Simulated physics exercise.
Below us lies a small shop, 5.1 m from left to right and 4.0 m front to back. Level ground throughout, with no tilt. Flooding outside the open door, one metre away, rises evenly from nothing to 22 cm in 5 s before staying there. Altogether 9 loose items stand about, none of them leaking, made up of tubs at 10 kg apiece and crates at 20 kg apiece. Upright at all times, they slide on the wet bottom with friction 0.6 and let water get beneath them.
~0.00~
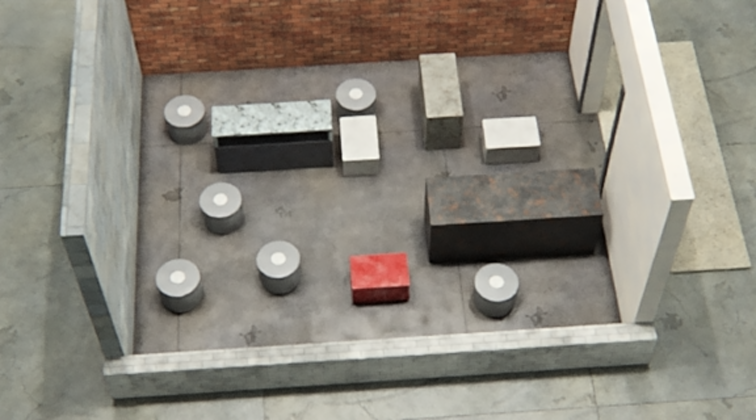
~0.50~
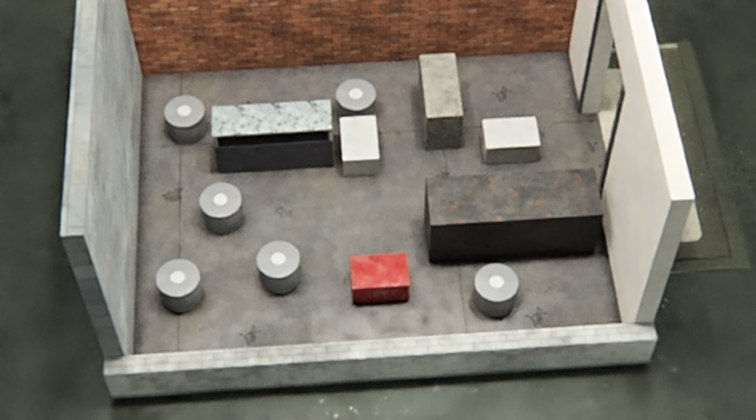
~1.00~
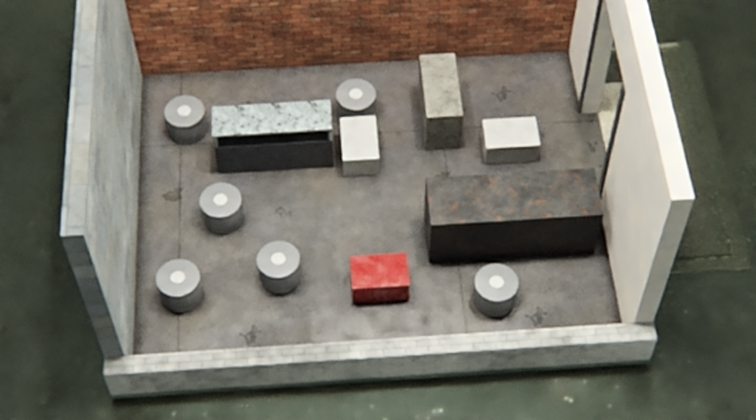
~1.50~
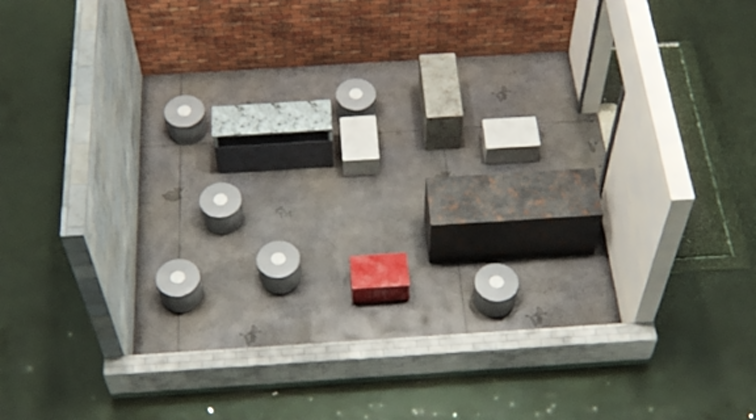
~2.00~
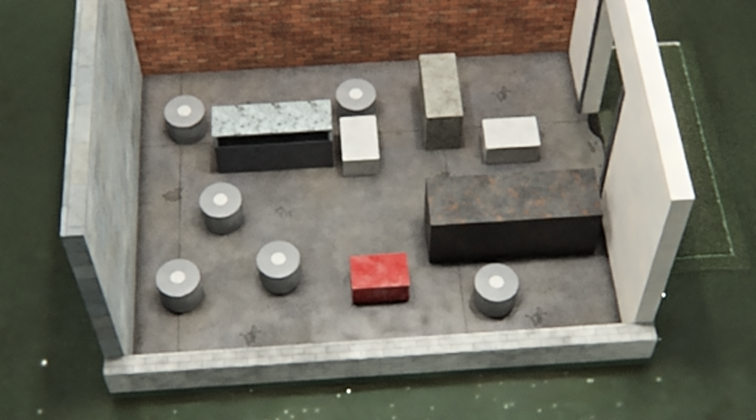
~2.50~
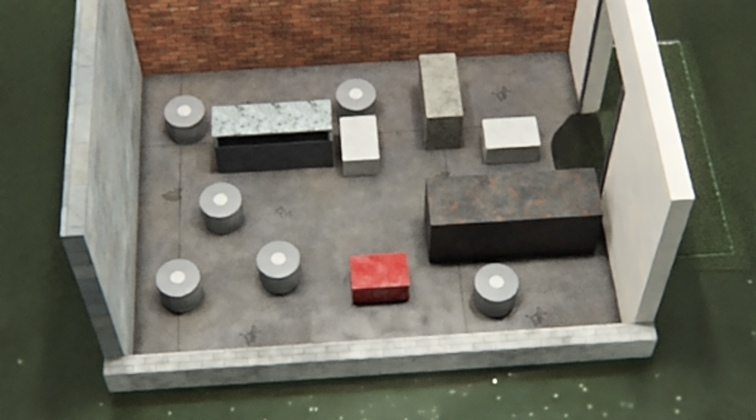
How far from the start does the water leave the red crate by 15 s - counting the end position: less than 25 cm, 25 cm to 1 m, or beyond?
Looks like it will stay roughly where it was.
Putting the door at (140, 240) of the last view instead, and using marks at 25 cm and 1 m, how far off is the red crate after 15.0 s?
Result for the red crate - displaced a long way.
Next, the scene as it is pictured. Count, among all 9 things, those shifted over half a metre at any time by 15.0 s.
The tally stands at 6.
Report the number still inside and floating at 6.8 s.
0 at that moment.
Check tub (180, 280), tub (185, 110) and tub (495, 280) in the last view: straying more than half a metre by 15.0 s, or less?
In turn: Beyond, beyond, within.
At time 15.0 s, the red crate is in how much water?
Somewhere close to 6 cm.
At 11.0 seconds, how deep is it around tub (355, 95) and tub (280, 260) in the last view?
Around 5 cm and 5 cm.
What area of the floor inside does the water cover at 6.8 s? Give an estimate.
That flooded area is roughly 10.5 m2.
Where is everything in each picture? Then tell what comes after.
The first frame shows the red crate at (379, 271) rests on the ground; water covers 0.0 m2; 0 of 9 have shifted.
The second frame shows the red crate at (379, 271), on the bottom; 0.0 m2 under water; 0 of 9 have shifted.
The third frame shows the red crate at (379, 271) rests on the ground; 0.0 m2 under water; 0 of 9 have shifted.
The fourth frame shows the red crate at (379, 271) rests on the ground; 0.0 m2 under water; 0 of 9 have shifted.
The fifth frame shows the red crate at (379, 271), on the bottom; 0.0 m2 under water; 0 of 9 have shifted.
The sixth frame shows the red crate at (379, 271) rests on the ground; water covers 0.3 m2; 0 of 9 have shifted.
After 3.5 s the red crate is near (379, 271), 0.0 m from its start, aground; 0 afloat.
After 6.8 s the red crate is near (379, 271), 0.0 m from its start, aground; 0 afloat.
After 11.0 s the red crate is near (379, 271), 0.0 m from its start, aground; 2 afloat.
After 15.0 s the red crate is near (380, 270), 0.0 m from its start, aground; 7 afloat.
